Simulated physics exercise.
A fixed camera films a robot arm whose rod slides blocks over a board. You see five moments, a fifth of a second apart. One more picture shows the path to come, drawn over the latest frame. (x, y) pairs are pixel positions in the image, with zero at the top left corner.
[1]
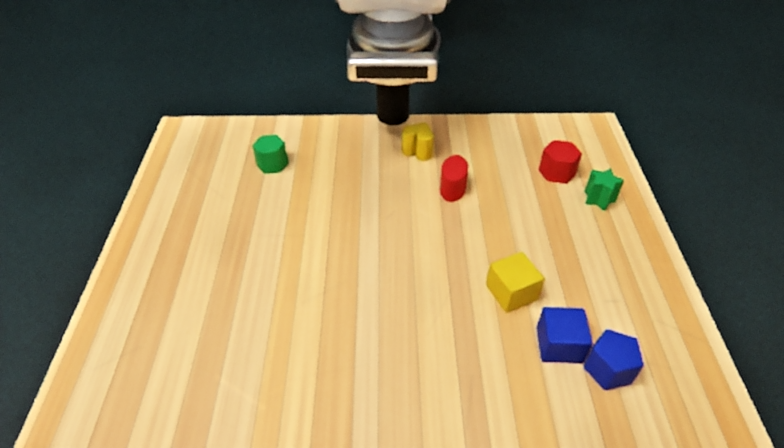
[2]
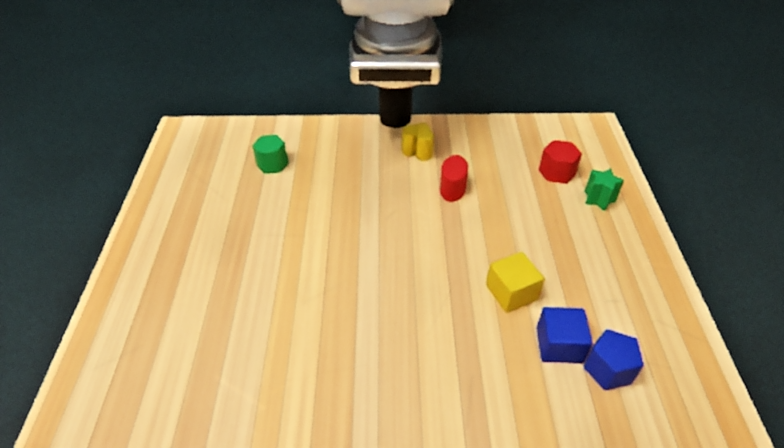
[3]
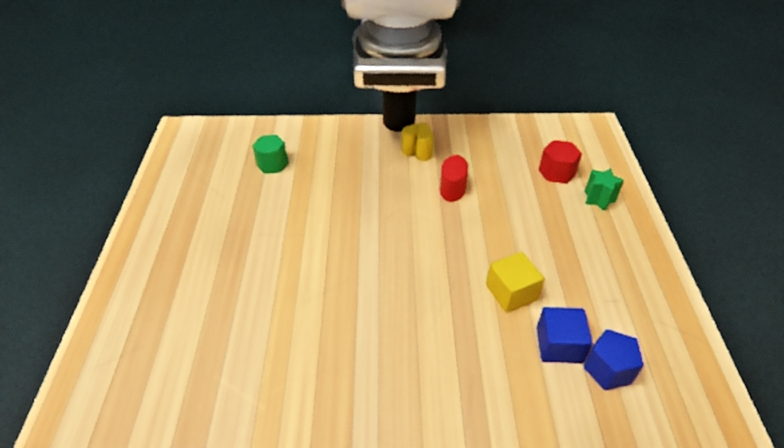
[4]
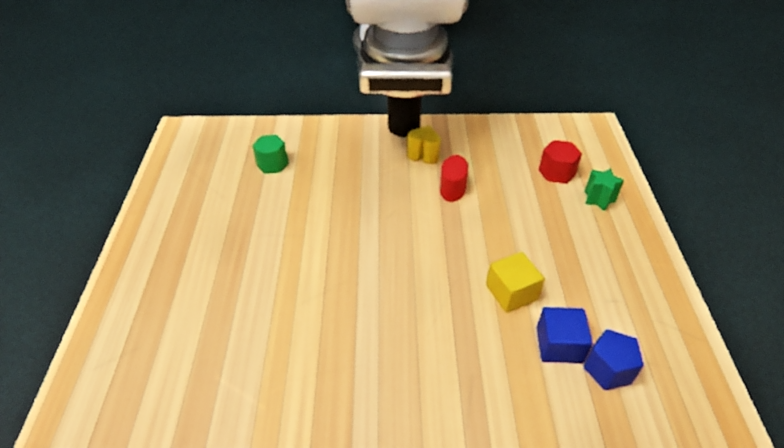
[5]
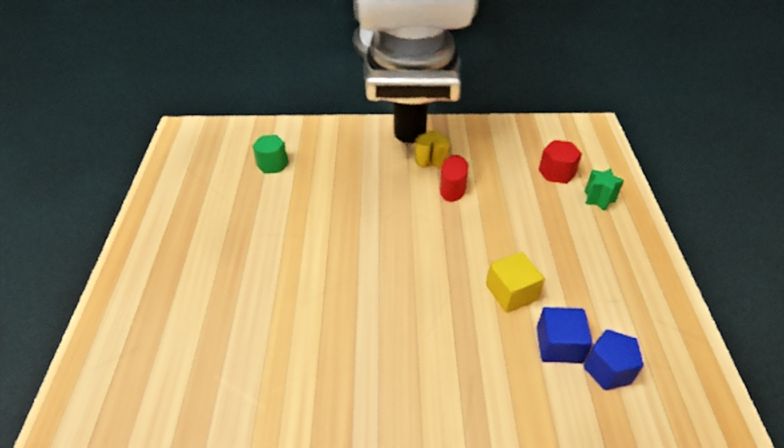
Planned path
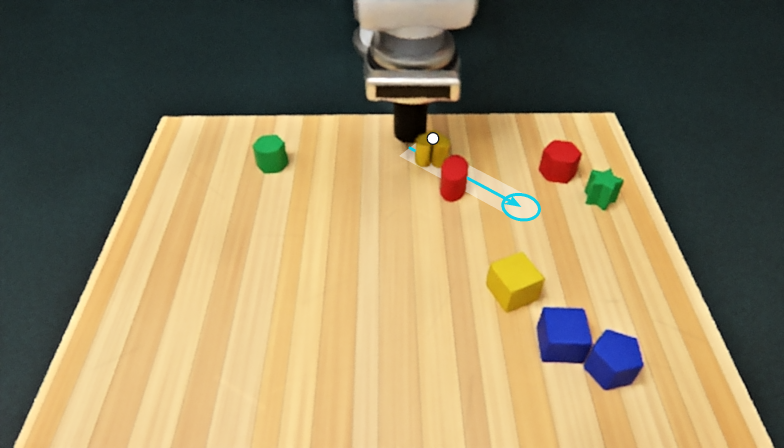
A robotic arm with a black rod reaches in over the far edge of a striped wooden board on a dark surface, seen from above at an angle by a still camera. Near the rod sit a yellow heart and red oval, with a green block left, a red hexagon and green star right, and a yellow cube and two blue blocks lower right. The rod edges toward the viewer and right, then nudges the heart slightly toward the oval.
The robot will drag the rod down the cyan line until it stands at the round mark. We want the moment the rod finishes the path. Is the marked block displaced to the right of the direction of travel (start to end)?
No, it doesn't check out.
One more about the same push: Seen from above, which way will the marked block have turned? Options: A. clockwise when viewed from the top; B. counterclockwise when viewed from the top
My answer is option B.
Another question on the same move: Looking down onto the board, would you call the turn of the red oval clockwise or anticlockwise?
Looking down, my answer is that the red oval rotates clockwise.
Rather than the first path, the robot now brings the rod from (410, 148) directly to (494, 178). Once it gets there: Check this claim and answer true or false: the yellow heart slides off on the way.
The statement is false.
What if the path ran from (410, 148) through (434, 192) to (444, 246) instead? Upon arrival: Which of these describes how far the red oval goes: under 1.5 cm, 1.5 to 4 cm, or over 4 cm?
That one ends up 1.5 to 4 cm from where it is now.
The line goes from (410, 148) to (521, 207); the dot is on the yellow heart.
On the path given first. One third of the way, rod at (447, 152); yellow heart at (474, 155), turned 20° anticlockwise; red oval at (466, 175), turned 45° clockwise.
Two thirds of the way, rod at (484, 171); yellow heart at (515, 173), turned 30° anticlockwise; red oval at (473, 183), turned 95° clockwise.
At the end, rod at (524, 192); yellow heart at (559, 193), turned 40° anticlockwise; red oval at (475, 185), turned 110° clockwise; red hexagon unmoved.
